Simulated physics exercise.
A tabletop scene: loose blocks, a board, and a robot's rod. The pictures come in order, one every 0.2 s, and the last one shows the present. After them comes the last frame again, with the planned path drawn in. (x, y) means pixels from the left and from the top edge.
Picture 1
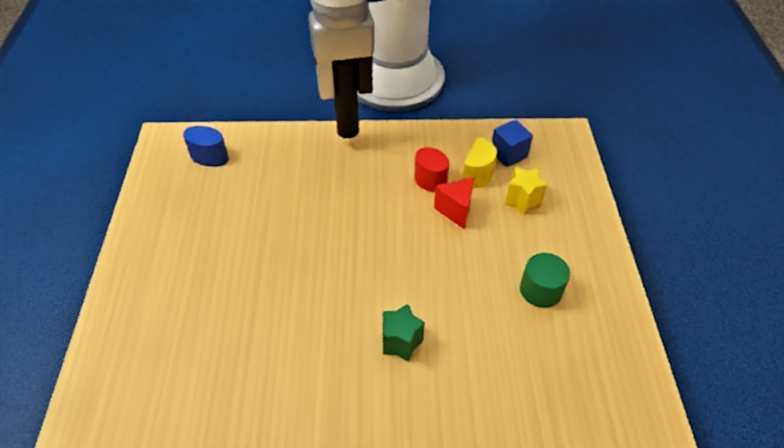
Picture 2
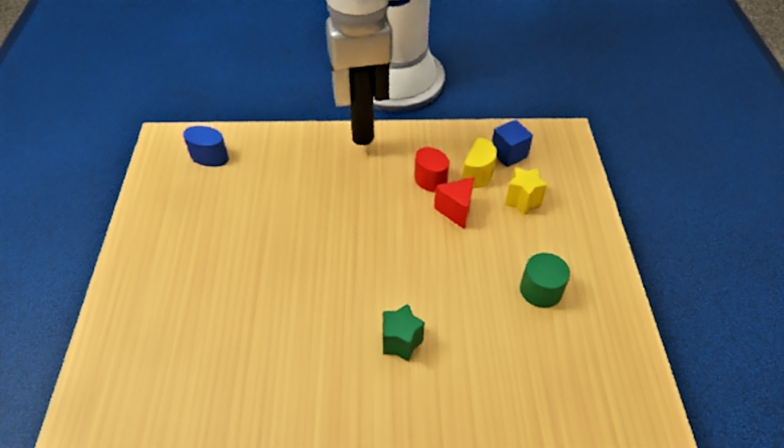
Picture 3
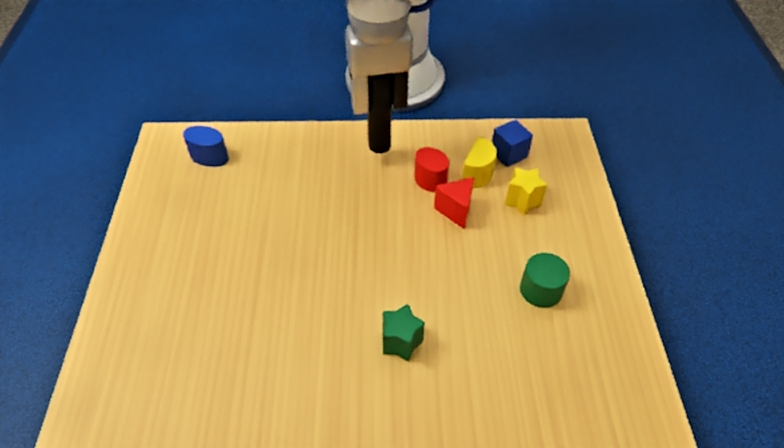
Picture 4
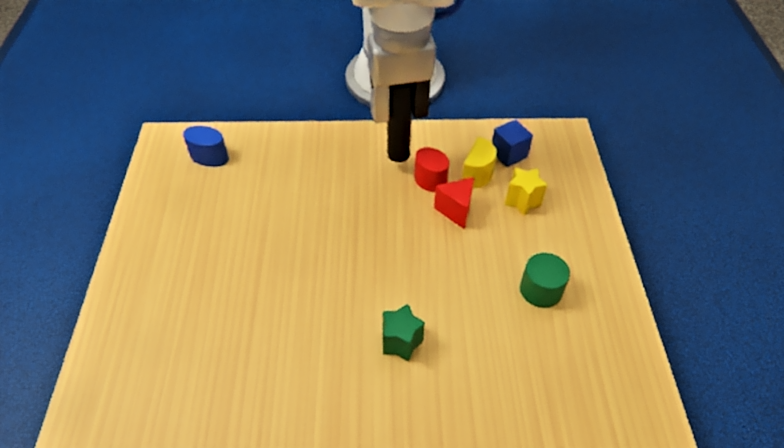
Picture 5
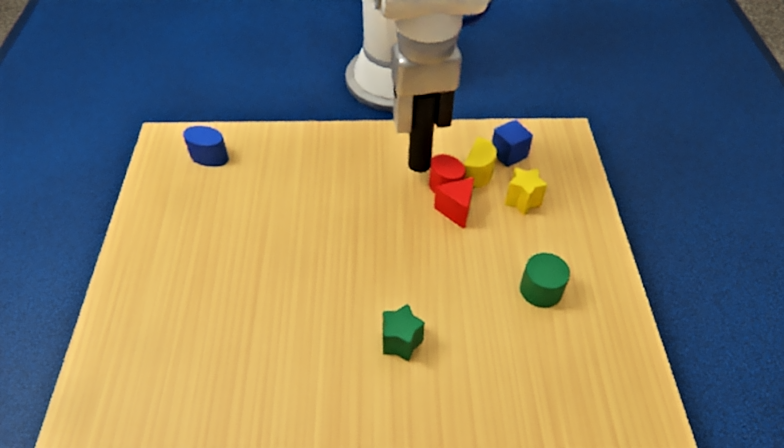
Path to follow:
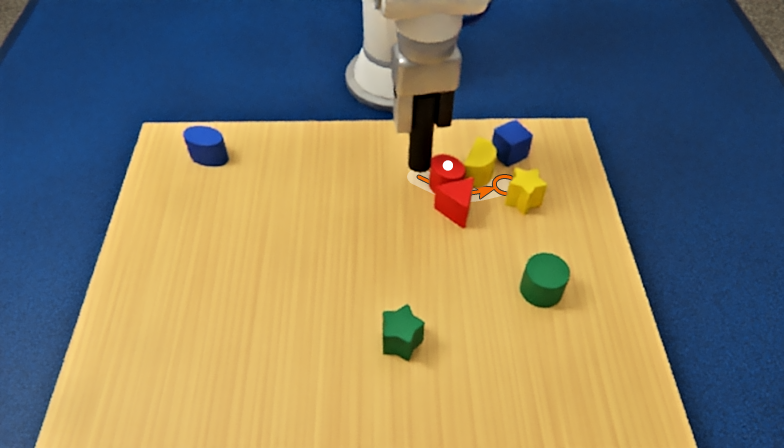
On a wooden tabletop, a robot's dark rod moving right past scattered coloured blocks and nudging the red round block slightly rightward.
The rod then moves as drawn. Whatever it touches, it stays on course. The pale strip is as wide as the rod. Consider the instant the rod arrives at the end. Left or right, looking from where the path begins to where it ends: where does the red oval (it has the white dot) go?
Moves right.
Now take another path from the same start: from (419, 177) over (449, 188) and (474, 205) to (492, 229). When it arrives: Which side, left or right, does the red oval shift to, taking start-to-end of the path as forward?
Toward the left.
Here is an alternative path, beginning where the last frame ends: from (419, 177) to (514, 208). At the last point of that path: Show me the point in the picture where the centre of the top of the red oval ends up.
It is at (532, 208).
Path on the board, from (419, 177) over (446, 189) and (477, 192) to (506, 185); the dot is on the red oval.
On the path given first. One third of the way, rod at (448, 177); red oval at (478, 179); red triangular piece at (469, 199), turned 45° clockwise; yellow half-round block at (489, 154), turned 45° anticlockwise.
Two thirds of the way, rod at (480, 180); red oval at (504, 187), turned 35° clockwise; red triangular piece at (469, 199), turned 45° clockwise; yellow half-round block at (492, 154), turned 60° anticlockwise; yellow star block at (534, 181), turned 25° anticlockwise.
At the end, rod at (509, 173); red oval at (511, 187), turned 65° clockwise; red triangular piece at (469, 199), turned 45° clockwise; yellow half-round block at (510, 147), turned 110° anticlockwise; blue four-sided block at (517, 125); yellow star block at (540, 182), turned 30° anticlockwise.
